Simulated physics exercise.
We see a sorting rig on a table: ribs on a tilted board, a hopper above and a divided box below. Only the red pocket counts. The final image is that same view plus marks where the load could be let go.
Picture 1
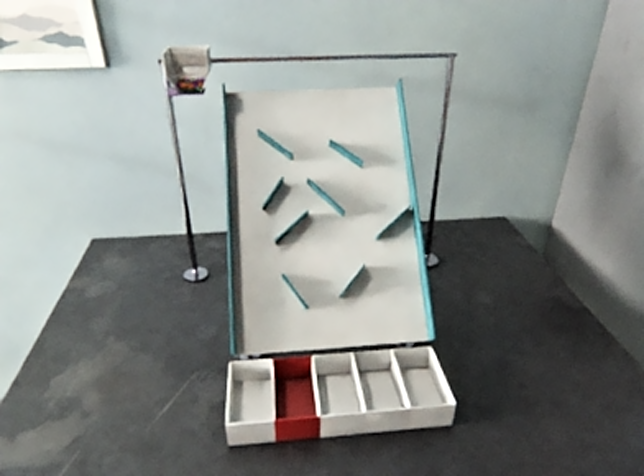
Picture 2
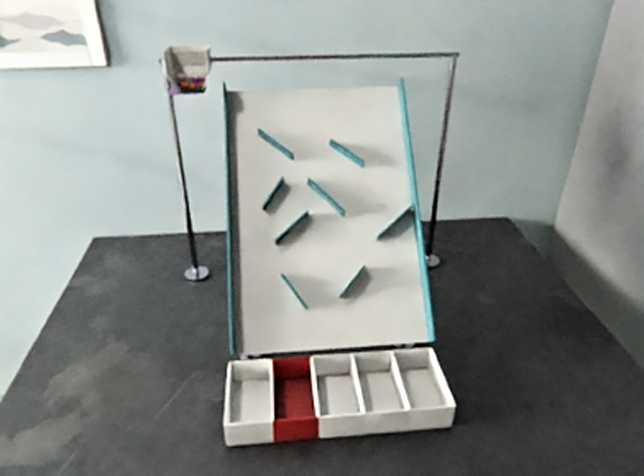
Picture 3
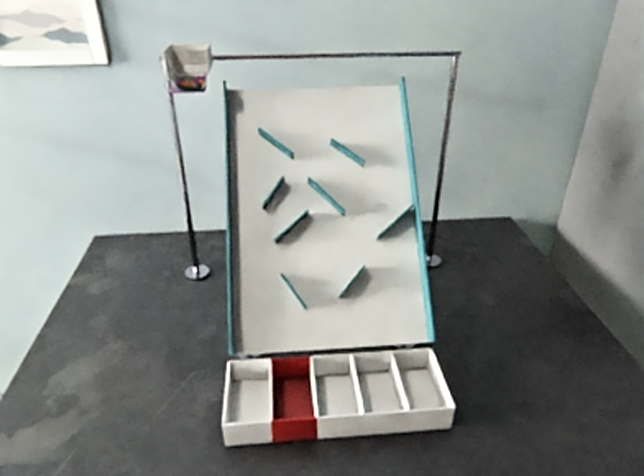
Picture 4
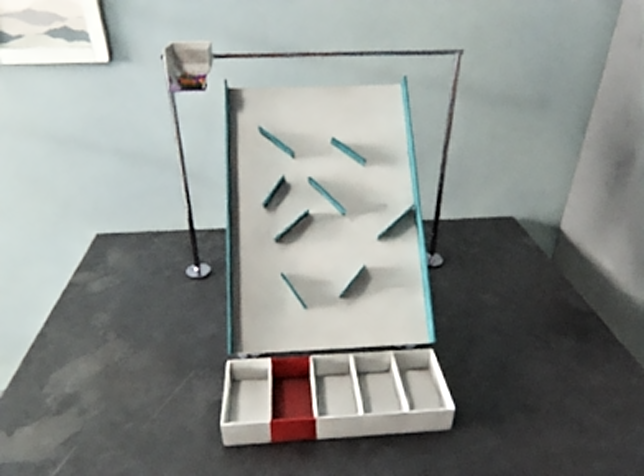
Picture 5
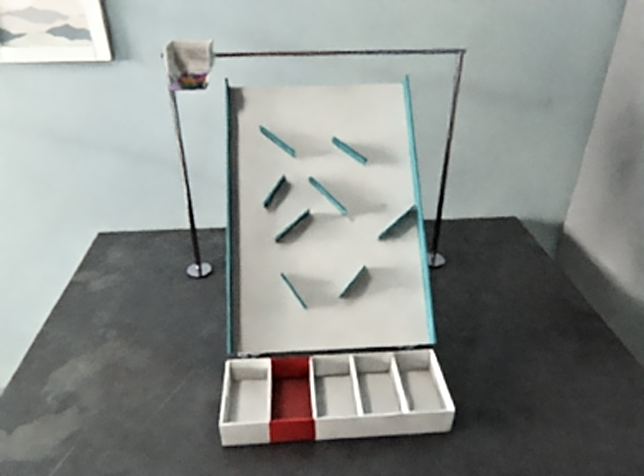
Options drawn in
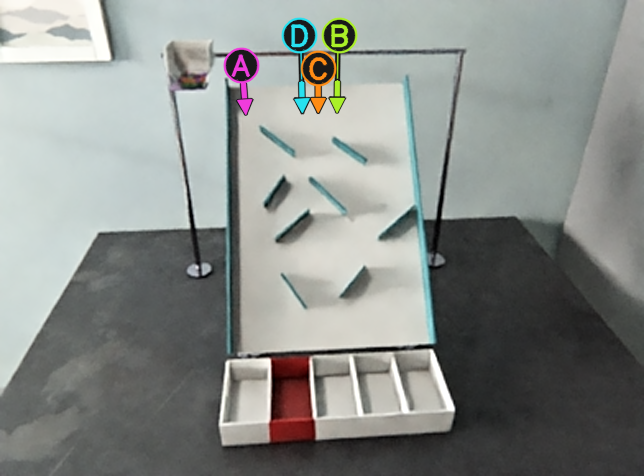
On a dark tabletop, a tilted white board with teal ribs stands above a divided box with one red pocket, nothing visibly moving.
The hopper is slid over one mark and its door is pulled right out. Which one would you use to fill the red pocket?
B is best.
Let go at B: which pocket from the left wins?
It is the second one.
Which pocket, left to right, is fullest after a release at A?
It is the first one.
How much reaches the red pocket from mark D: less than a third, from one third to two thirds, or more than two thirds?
Mark D gives less than a third.
On the marked copy, mark A meets the board at (245, 109); mark B meets the board at (337, 107); mark C meets the board at (318, 107); mark D meets the board at (302, 107).
Choosing A, a small share in the red pocket, the bulk in other pockets, a small share outside the box.
Choosing B, close to two thirds in the red pocket, close to a quarter in other pockets.
Choosing C, close to a quarter in the red pocket, the bulk in other pockets, only a few outside the box.
Choosing D, a small share in the red pocket, the bulk in other pockets, a small share outside the box.
